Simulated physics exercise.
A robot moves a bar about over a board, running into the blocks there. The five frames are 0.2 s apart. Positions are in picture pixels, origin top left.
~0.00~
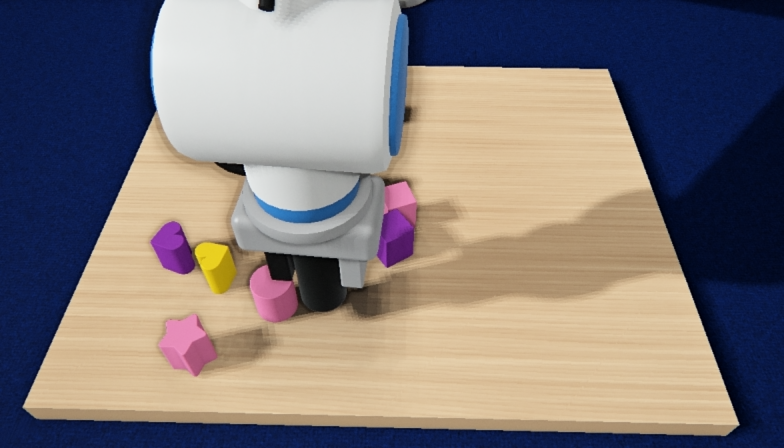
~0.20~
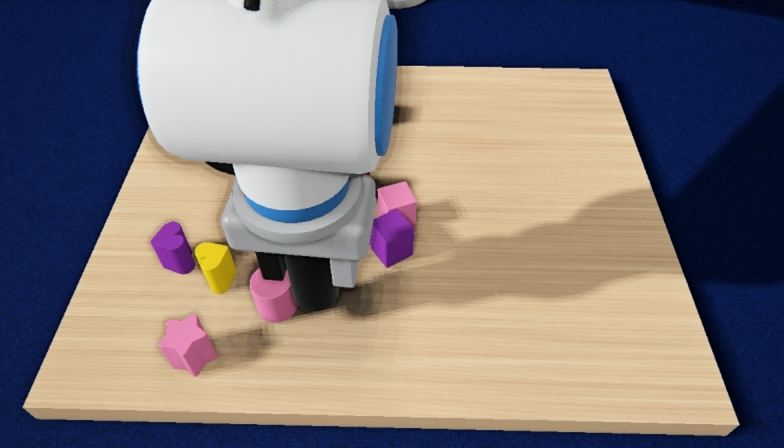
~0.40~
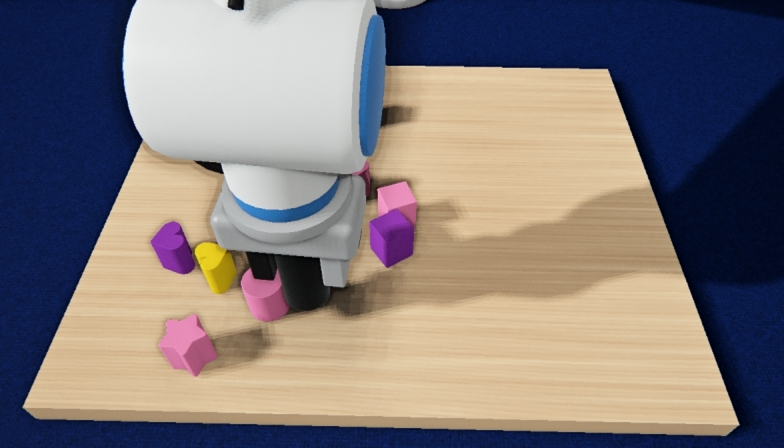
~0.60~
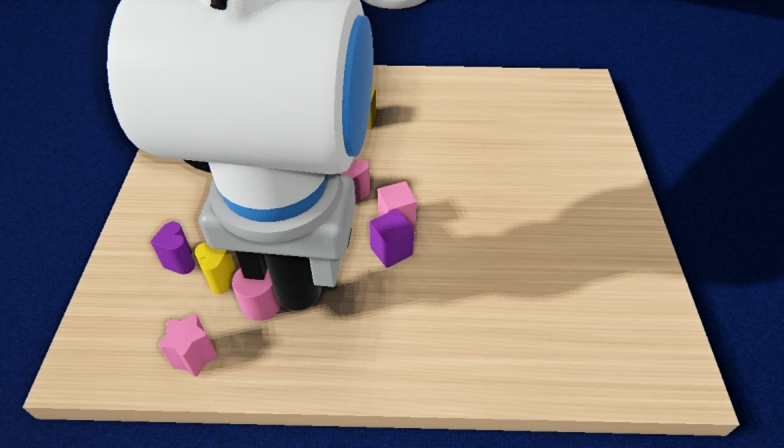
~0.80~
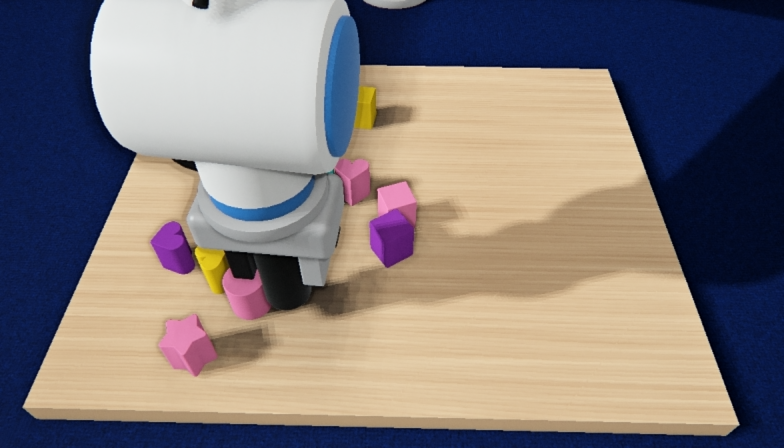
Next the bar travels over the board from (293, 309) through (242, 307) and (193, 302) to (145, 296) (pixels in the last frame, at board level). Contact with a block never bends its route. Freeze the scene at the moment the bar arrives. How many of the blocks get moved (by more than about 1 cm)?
It displaces two.
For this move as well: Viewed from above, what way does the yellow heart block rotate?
Clockwise from above.
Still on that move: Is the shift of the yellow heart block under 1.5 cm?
No, that is not how it ends up.
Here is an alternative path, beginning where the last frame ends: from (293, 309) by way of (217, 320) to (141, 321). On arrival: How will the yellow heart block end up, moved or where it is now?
The push reaches it.
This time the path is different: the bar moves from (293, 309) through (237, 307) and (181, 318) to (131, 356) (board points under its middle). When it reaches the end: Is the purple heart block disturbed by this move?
Undisturbed, or as good as.
What follows on the original path. One third of the way, bar (236, 291); yellow heart block (194, 248), turned 70° clockwise; pink cylinder (190, 276).
Two thirds of the way, bar (184, 286); purple heart block (167, 234); yellow heart block (193, 247), turned 75° clockwise; pink cylinder (138, 270).
At the end, bar (135, 280); purple heart block (167, 234); pink star-shaped block in place; yellow heart block (193, 247), turned 75° clockwise; pink cylinder (91, 262).
